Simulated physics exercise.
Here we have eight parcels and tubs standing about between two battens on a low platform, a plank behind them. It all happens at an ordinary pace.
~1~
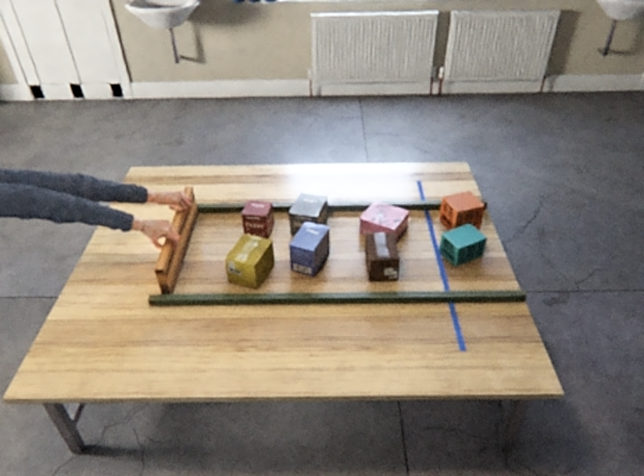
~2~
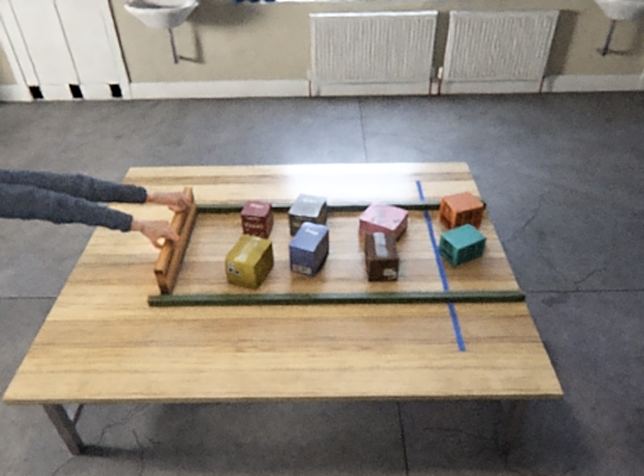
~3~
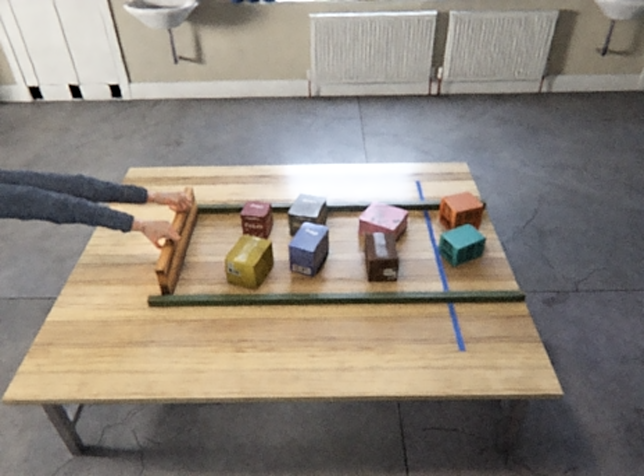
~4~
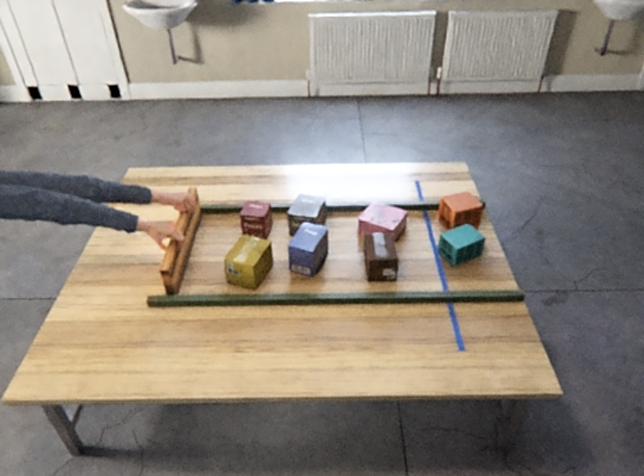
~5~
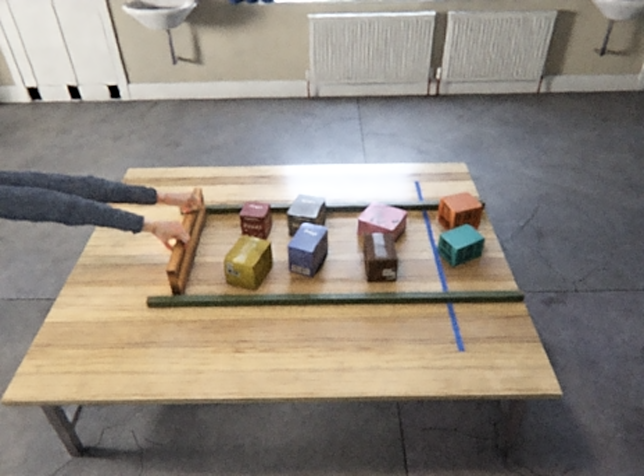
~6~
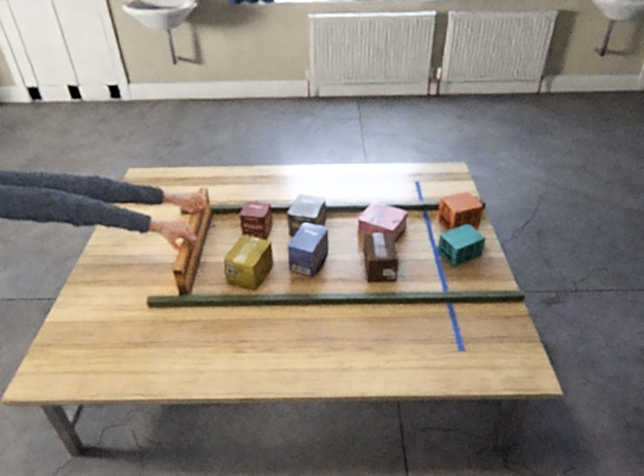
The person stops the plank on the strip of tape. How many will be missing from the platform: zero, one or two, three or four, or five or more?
The number that fall off is three or four.
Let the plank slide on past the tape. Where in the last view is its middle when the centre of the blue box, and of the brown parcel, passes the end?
About (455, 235), and (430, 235) for the other.
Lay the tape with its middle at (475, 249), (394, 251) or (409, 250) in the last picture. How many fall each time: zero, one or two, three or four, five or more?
Taking them in turn, five or over; one or two; just one or two.
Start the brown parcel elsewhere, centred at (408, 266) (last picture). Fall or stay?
It survives.
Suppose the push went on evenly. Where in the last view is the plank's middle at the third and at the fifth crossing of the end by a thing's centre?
At (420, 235) for the third, at (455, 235) for the fifth.
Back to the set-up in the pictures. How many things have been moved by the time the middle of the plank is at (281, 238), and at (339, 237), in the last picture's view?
The counts are 4 and 6.
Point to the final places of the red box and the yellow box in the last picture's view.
The red box stops around (443, 217); the yellow box around (458, 256).
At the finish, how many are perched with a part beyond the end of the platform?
That would be 0.
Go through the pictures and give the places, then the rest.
In the first picture, orange crate (462, 213); turquoise crate (463, 245); pink box (384, 222); plank (179, 238); tape (437, 249).
In the second picture, turquoise crate (462, 245); grey box (308, 216).
In the third picture, pink box (383, 223); red box (257, 220).
In the fourth picture, orange crate (460, 213); plank (183, 239).
In the fifth picture, turquoise crate (461, 245); blue box (308, 250).
In the sixth picture, orange crate (460, 213); turquoise crate (461, 245); pink box (382, 223); plank (195, 239); tape (435, 250).
Soon after, none off yet; orange crate at rest near (460, 213); turquoise crate at rest near (461, 245); pink box at rest near (382, 223).
Then, none off yet; orange crate at rest near (460, 213); turquoise crate at rest near (461, 245); pink box moved about its own width near (407, 221).
Further on, none off yet; orange crate moved about its own width near (495, 213); turquoise crate moved about its own width near (496, 243); pink box moved well along near (460, 216).
By the end, the number that fall off is three or four; fallen, brown parcel, pink box, turquoise crate and orange crate.
